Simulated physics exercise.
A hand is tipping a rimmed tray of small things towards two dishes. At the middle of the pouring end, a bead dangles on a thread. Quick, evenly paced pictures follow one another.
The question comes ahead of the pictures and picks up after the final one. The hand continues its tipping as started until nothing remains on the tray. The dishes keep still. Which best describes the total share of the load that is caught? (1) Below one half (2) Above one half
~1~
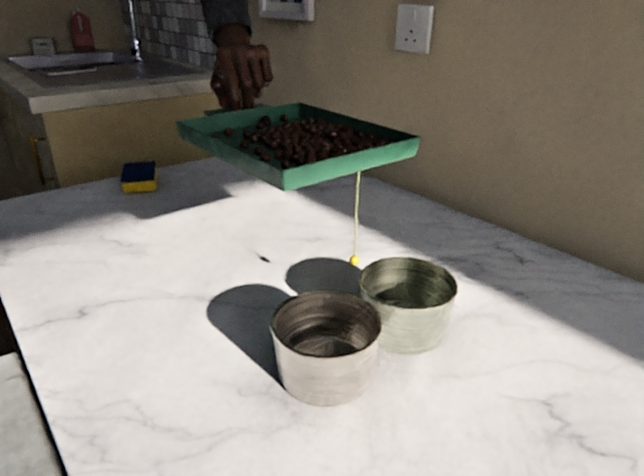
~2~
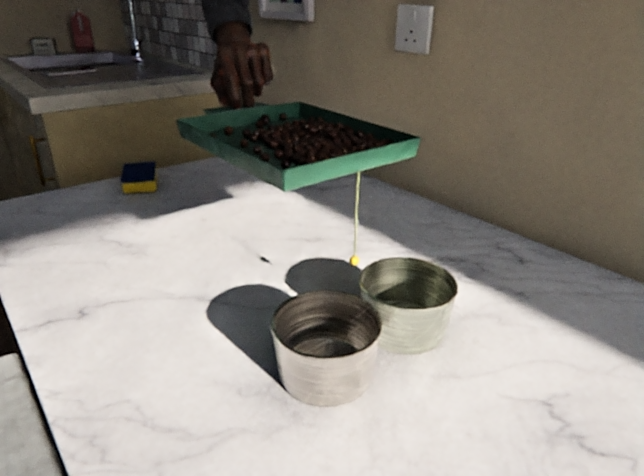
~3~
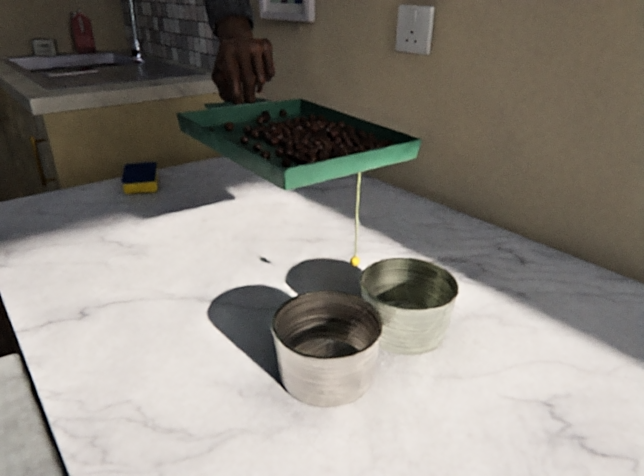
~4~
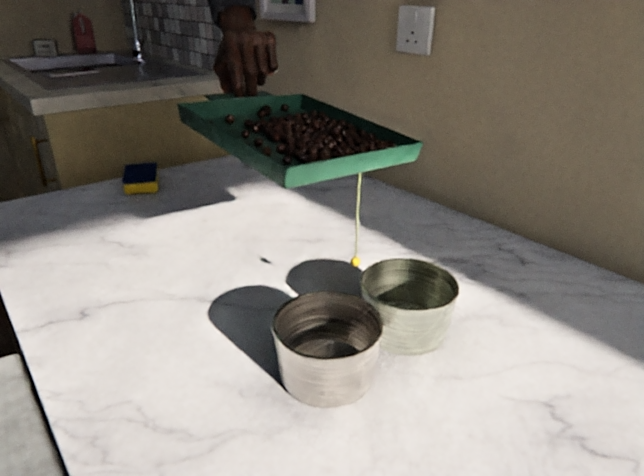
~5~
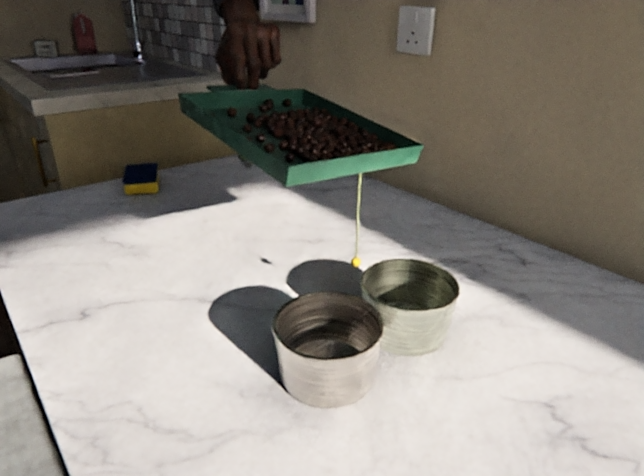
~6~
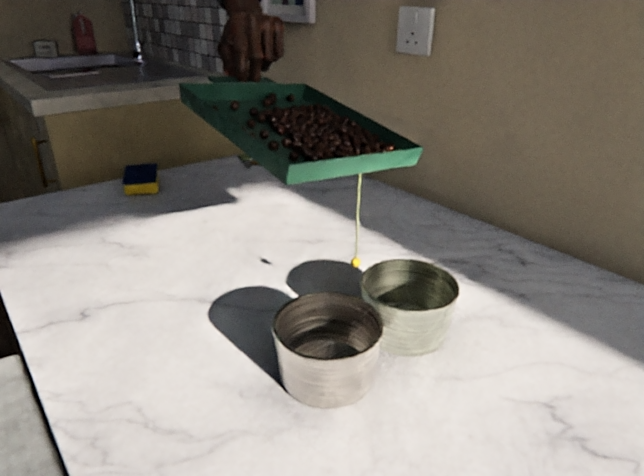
Below one half (1).
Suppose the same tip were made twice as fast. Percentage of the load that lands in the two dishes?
Near 30 %.
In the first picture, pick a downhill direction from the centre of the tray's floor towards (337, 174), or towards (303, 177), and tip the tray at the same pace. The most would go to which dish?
Note: Place 1, the dish at the left; place 2, the dish at the left.
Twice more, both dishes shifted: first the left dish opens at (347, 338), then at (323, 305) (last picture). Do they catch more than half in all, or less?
The pair would catch the lesser share the first time and the greater share the second time.
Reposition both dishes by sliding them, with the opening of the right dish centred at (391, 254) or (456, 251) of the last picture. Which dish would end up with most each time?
Trial one goes to the right of the two, trial two to the right of the two.
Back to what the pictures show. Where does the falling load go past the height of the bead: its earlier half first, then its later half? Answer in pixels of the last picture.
I'd place the first part at (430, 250) and the rest at (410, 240).
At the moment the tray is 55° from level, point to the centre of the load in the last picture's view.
Centre estimate: (361, 118).
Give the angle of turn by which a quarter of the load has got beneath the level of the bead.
About 80 degrees.
Soon, tray tipped steeply; nearly all on the tray; a stray few outside both.
A while on, tray tipped right over; about a quarter on the tray; about a quarter in the right dish; about a third outside both; a small part in the air.
Towards the end, tray tipped past a quarter turn; about a third in the right dish; about two thirds outside both.
Finally, tray tipped past a quarter turn; none in the left dish; about a third in the right dish; about two thirds outside both.
